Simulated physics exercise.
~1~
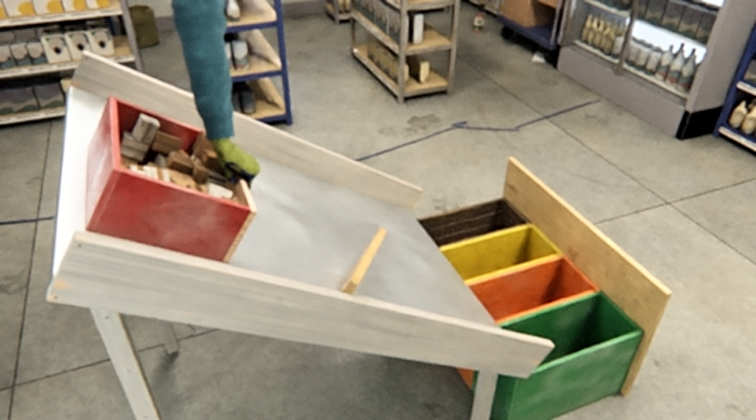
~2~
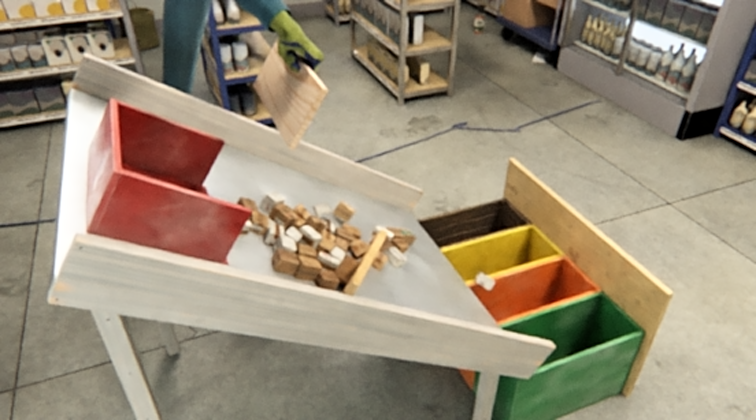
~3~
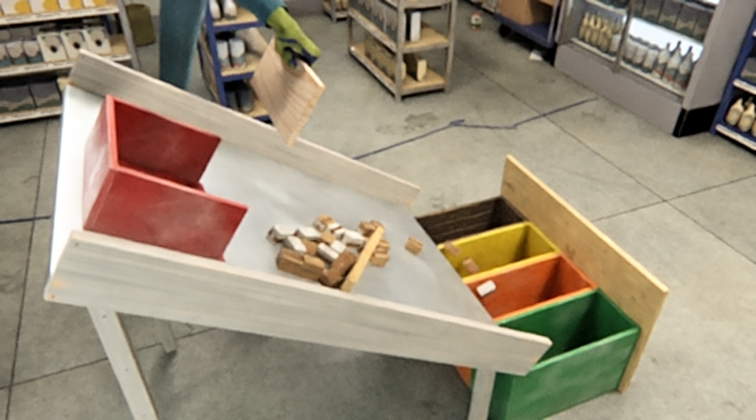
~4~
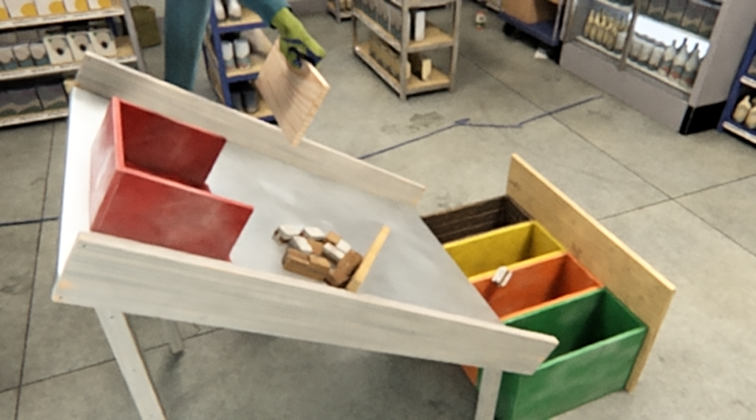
A gloved hand lifted the panel from a red box on a sloping table, and brown and white blocks spilled down toward an angled strip, some dropping toward the colored bins below while a small pile stayed on the slope behind the strip.
